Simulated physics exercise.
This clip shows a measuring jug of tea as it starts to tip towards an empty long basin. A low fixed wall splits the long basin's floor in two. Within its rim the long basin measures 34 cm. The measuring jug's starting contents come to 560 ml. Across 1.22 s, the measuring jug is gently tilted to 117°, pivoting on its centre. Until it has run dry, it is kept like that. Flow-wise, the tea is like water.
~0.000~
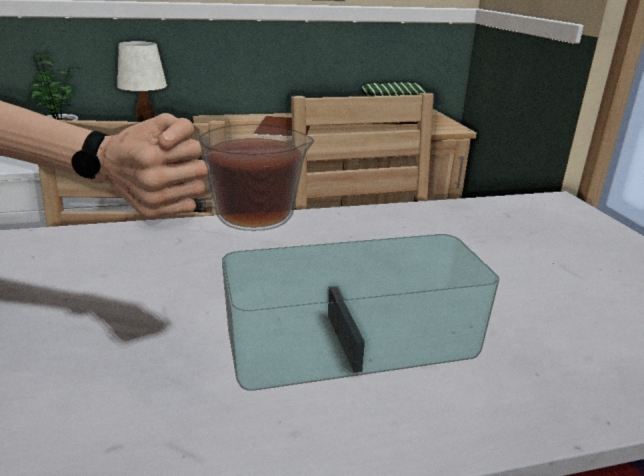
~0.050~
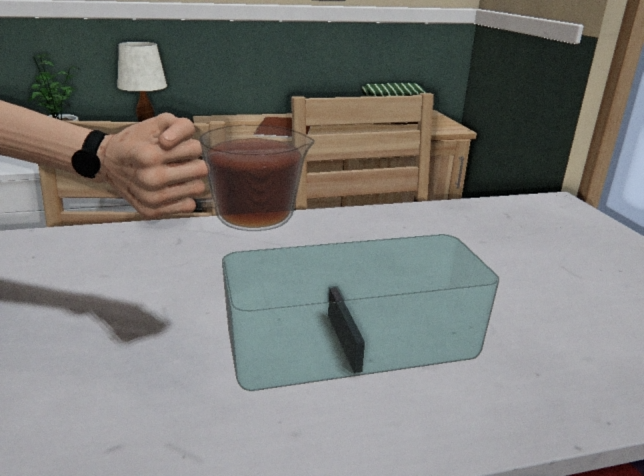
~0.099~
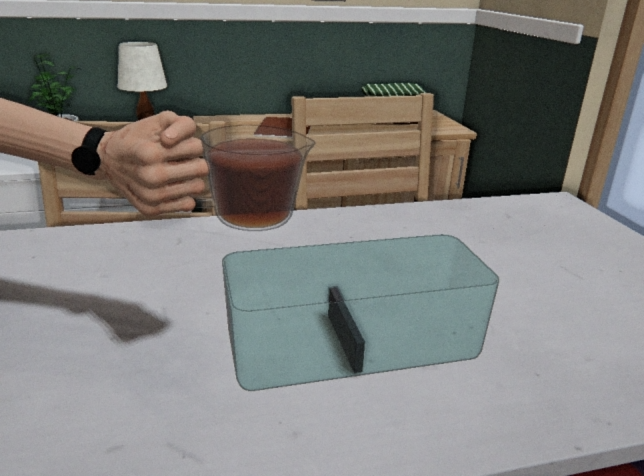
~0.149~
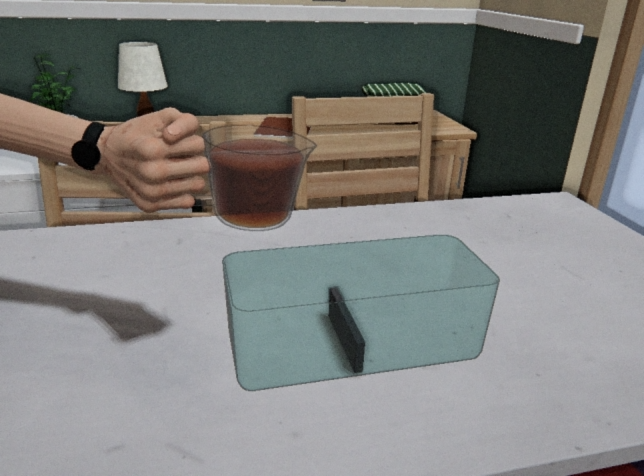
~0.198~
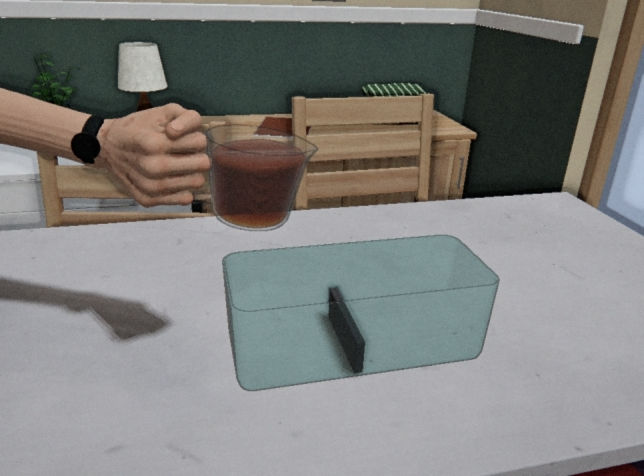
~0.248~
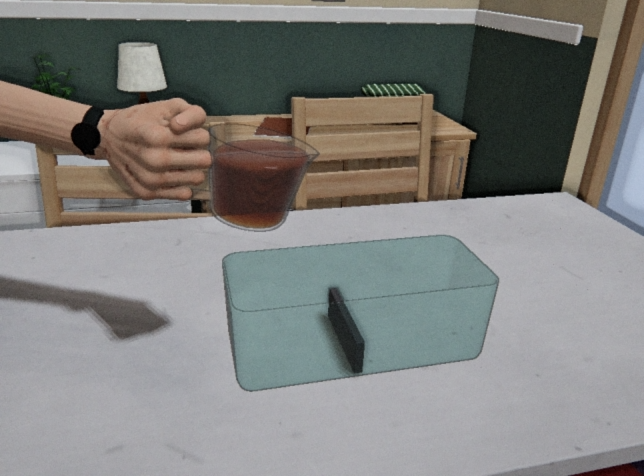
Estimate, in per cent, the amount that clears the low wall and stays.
Roughly 64 percent.
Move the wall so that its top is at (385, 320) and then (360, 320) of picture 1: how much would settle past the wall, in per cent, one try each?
10 then 40 %.
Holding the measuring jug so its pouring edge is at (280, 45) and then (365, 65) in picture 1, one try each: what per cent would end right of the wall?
40 then 95 %.
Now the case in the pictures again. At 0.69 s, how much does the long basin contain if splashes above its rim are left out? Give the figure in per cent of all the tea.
The basin holds roughly 14 in a hundred parts at that moment.
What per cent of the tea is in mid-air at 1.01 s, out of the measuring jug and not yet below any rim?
Roughly 7 %.
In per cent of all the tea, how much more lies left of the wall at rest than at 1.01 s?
Close to 12% of the whole.
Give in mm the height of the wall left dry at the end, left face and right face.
Left: Roughly 40 mm; right: Roughly 34 mm.
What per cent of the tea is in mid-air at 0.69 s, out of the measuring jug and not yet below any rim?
Near 26 per cent of it all.
Then, 0.69 s in, the tilt is 70° and 60 per cent is still to pour, 1 is left of the wall and 14 right of it.
Then, 1.01 s in, the tilt is 109° and 5 per cent is still to pour, 24 is left of the wall and 64 right of it.
Then, 1.35 s in, the tilt is 117° and 0 per cent is still to pour, 35 is left of the wall and 65 right of it.
Then, 1.72 s in, the tilt is 117° and 0 per cent is still to pour, 35 is left of the wall and 65 right of it.
Finally, 35 per cent lies left of the wall, 64 right of it and 0 outside.
